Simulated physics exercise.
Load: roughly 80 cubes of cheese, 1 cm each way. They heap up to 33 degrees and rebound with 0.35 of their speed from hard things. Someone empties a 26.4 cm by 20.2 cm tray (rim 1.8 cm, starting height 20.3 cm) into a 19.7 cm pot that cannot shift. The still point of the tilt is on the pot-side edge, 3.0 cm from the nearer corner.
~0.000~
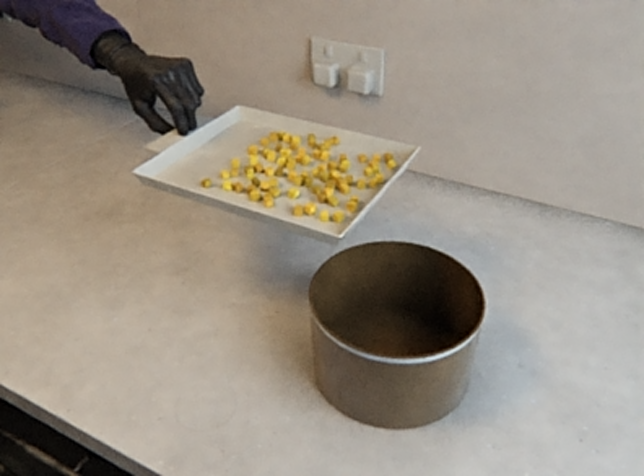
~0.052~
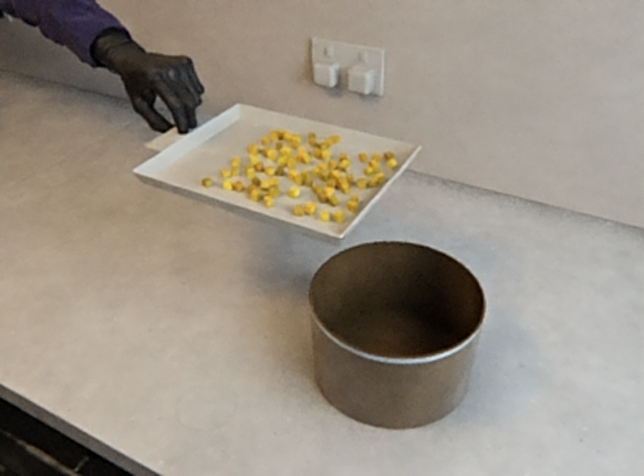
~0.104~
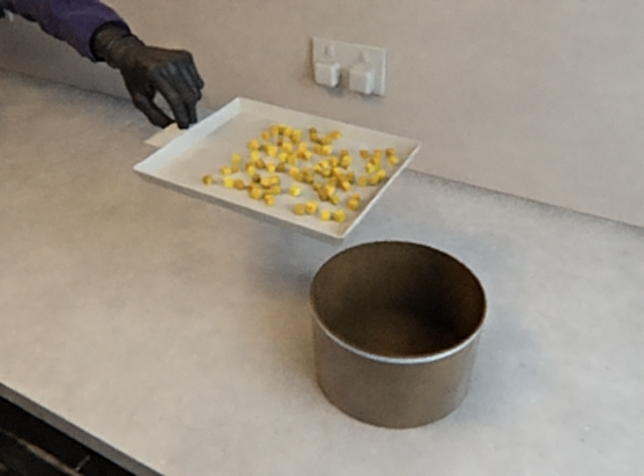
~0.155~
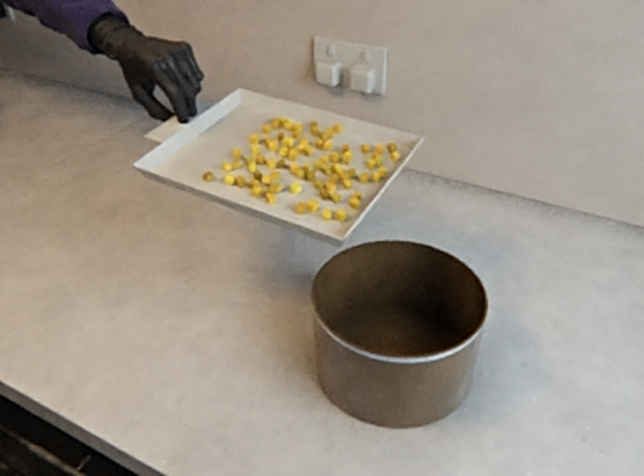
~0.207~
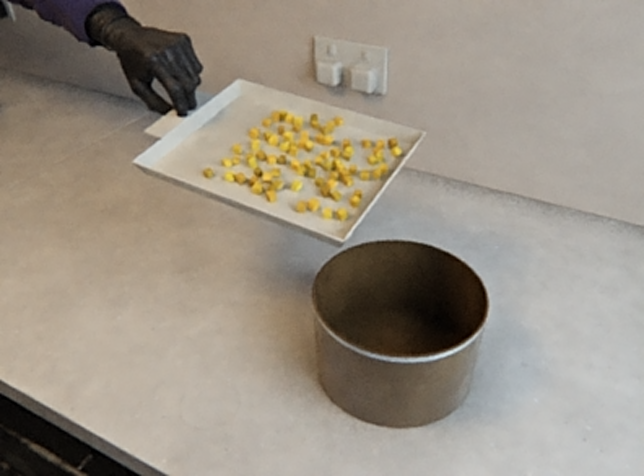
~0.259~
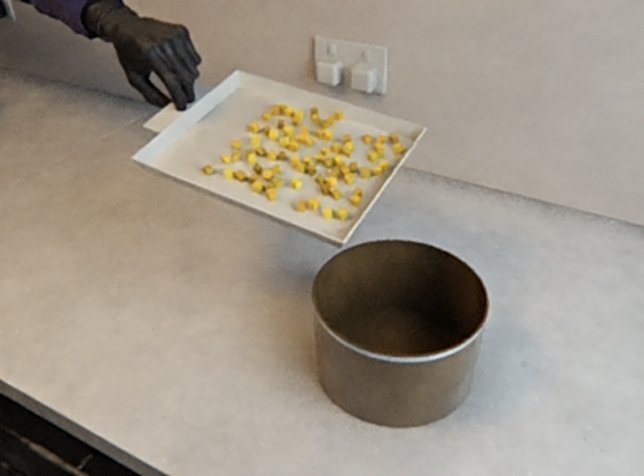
In the video, a dark-gloved hand in a purple sleeve holds a white tray of small yellow cubes above and beside a brownish metal pot, then gradually raises the tray's far left side, tilting it slightly toward the pot.
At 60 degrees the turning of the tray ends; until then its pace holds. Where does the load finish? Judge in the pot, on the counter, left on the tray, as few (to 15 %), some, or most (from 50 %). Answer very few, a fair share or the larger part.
In the pot: Very few; on the counter: A fair share; left on the tray: The larger part.
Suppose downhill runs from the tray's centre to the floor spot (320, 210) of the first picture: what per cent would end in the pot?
Some 30 per cent.
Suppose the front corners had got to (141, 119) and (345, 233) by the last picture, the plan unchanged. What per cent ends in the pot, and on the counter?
Pot 35, counter 5.
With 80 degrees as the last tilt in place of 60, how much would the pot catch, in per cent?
In that case some 10 per cent.
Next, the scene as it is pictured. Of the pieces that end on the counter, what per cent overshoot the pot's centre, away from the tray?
Some 50 per cent.
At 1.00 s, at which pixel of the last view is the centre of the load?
Around (316, 206).
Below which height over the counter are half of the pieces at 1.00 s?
Roughly 24 cm.
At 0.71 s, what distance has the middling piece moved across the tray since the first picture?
Some 1 cm.
After 0.71 s, tilt 34 degrees; the tray holds 100 %, the pot 0 %.
Then, at 1.00 s, tilt 50 degrees; the tray holds 100 %, the pot 0 %.
After 1.40 s, tilt 60 degrees; the tray holds 70 %, the pot 5 %.
At rest (2.6 s), pot 5 %, counter 25 %, tray 65 %.
